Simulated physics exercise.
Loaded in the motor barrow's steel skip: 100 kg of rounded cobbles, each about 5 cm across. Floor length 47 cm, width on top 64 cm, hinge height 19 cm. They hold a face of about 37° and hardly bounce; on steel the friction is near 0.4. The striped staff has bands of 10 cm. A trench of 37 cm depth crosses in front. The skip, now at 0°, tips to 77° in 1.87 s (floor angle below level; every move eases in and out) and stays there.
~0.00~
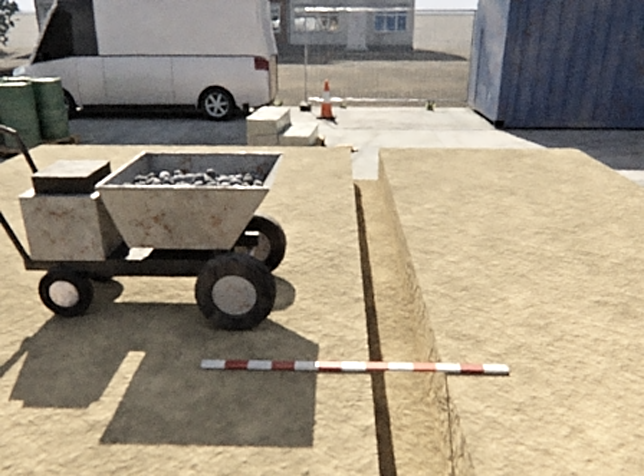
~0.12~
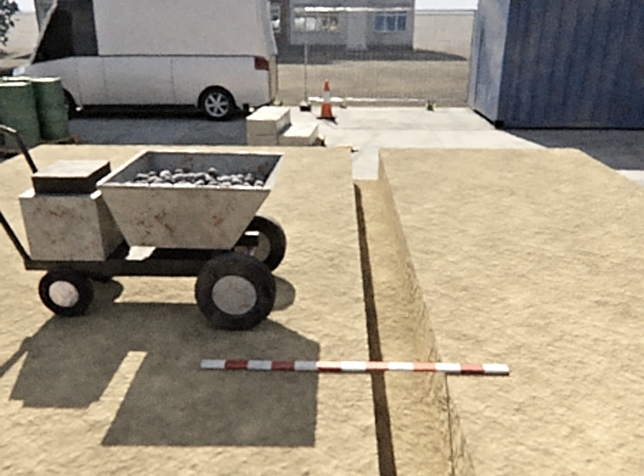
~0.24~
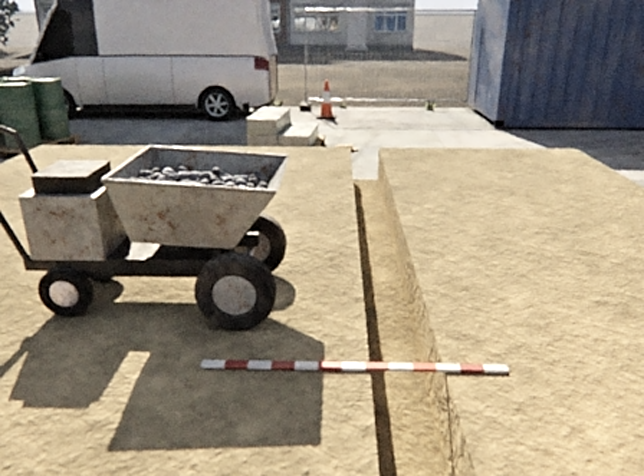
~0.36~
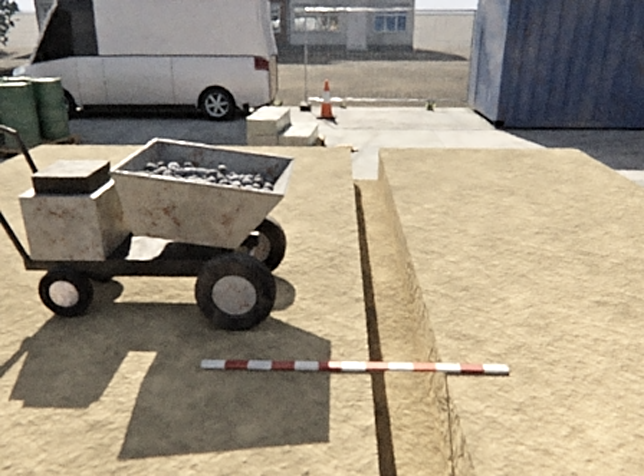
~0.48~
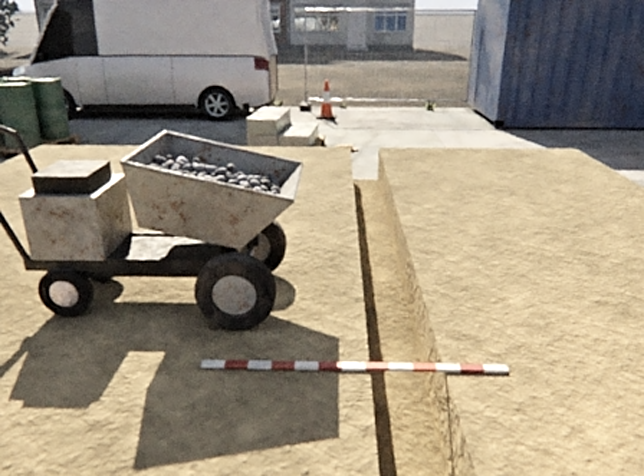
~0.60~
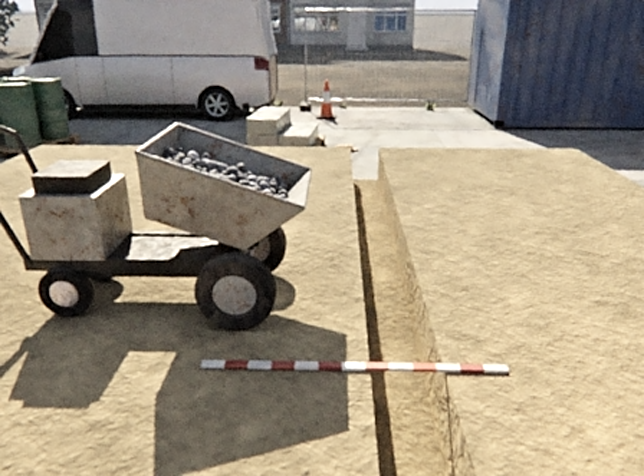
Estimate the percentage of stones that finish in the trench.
Some 100 per cent of it.
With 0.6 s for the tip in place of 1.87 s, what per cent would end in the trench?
In that case some 95 per cent.
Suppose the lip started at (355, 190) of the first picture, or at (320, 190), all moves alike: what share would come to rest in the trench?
About 20 and 70 per cent.
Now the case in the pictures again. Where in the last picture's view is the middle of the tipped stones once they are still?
Near (392, 345).
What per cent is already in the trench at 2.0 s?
Some 50 per cent.
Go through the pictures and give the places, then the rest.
The first frame shows lip at (269, 190), floor tilted 0°, highest stones at (192, 179).
In the second frame, the skip is at 1°, its lip at (271, 190); the top of the load is at (193, 179); the stones move at 0.1 m/s on average.
In the third frame, the skip is at 3°, its lip at (276, 192); the top of the load is at (178, 176); the stones move at 0.2 m/s on average.
The fourth frame shows lip at (284, 196), floor tilted 7°, highest stones at (171, 171); the stones move at 0.3 m/s on average.
In the fifth frame, the skip is at 13°, its lip at (294, 201); the top of the load is at (171, 165); the stones move at 0.4 m/s on average.
In the sixth frame, the skip is at 19°, its lip at (305, 208); the top of the load is at (178, 157); the stones move at 0.4 m/s on average.
After 1.4 s the floor is at 65°; 99 % in the skip, 1 % short of the trench; the foremost stones are at (360, 264).
After 2.0 s the floor is at 77°; 47 % in the skip, 2 % short of the trench, 50 % in the trench; the foremost stones are at (414, 339).
After 2.3 s the floor is at 77°; 19 % in the skip, 2 % short of the trench, 79 % in the trench; the foremost stones are at (414, 337).
After 4.3 s the floor is at 77°; 0 % in the skip, 100 % in the trench; the foremost stones are at (416, 337).
